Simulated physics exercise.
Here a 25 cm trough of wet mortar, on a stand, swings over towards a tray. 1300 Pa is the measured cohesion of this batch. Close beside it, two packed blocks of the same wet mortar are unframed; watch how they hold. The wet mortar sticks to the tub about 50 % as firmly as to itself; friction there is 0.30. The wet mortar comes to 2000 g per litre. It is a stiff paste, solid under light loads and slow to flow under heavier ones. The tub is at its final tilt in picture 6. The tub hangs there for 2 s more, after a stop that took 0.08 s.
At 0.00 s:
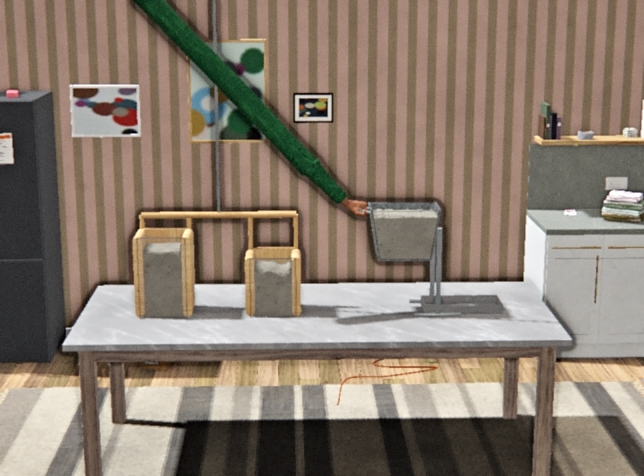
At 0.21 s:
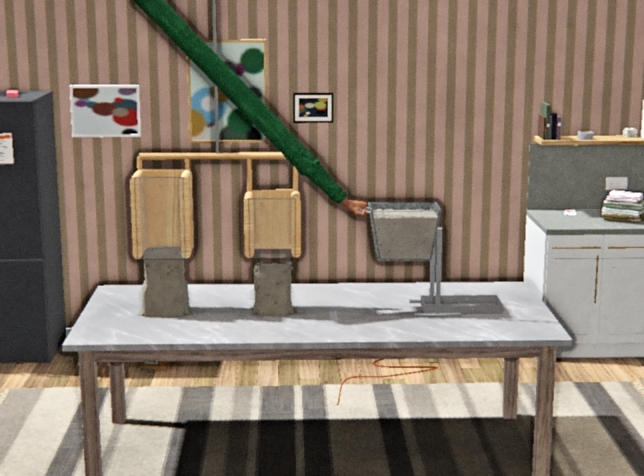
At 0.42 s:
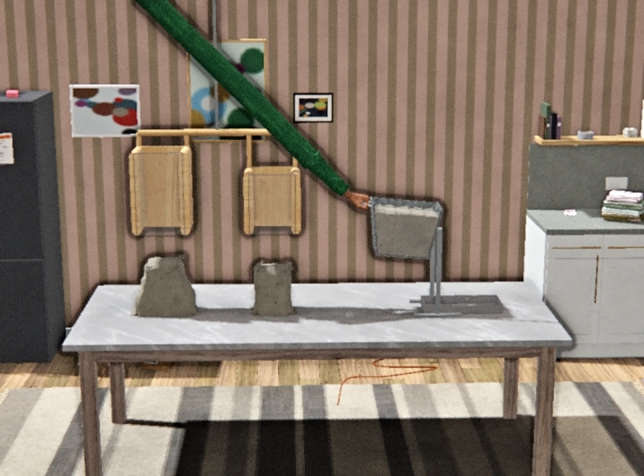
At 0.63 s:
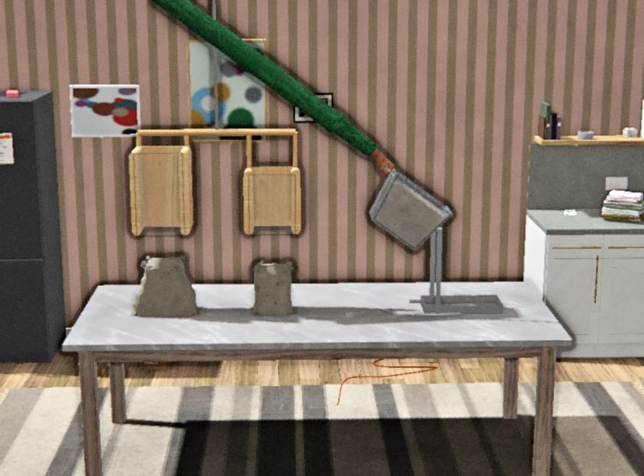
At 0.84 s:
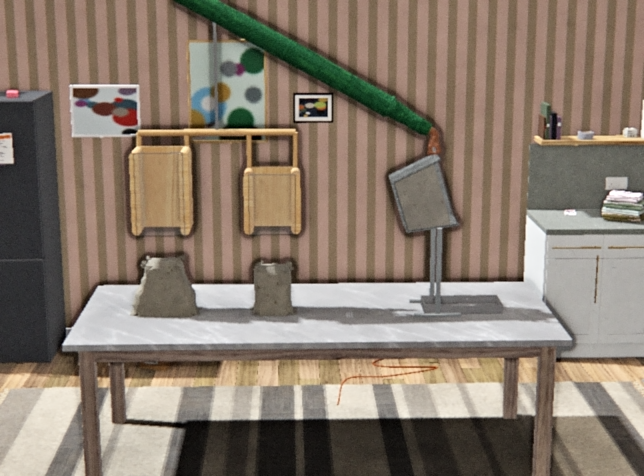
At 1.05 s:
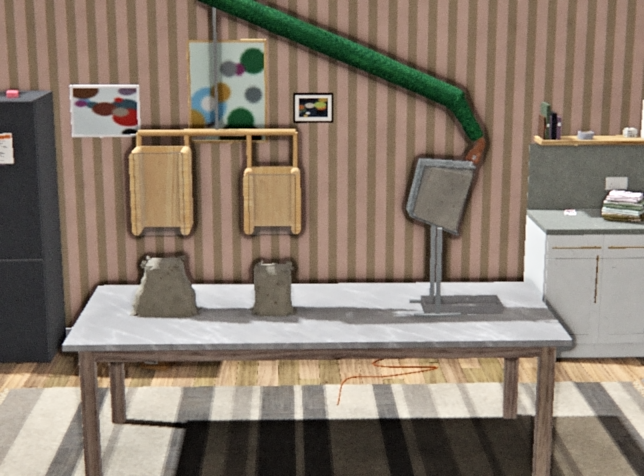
At the start, two wooden moulds lift off a pair of grey, wet-looking blocks on a table, and the left block slumps lower and wider while the right barely changes. Then a green arm swings the left rim of a grey tub up and over to the right, tilting it steeply on its stand.
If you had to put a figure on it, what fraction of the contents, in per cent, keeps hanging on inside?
The fraction that keeps hanging on inside is around 0 per cent.
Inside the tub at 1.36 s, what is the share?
Around 20 percent stays in the tub.
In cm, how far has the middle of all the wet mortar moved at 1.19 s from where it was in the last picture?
It has gone close to 10 cm.
After 1.19 s, the tub is at 103 degrees and holds 66 %.
After 1.36 s, the tub is at 103 degrees and holds 19 %.
After 1.53 s, the tub is at 103 degrees and holds 0 %.
After 1.70 s, the tub is at 103 degrees and holds 0 %.
After 3.05 s, at the end, the tub is at 103 degrees and holds 0 %.
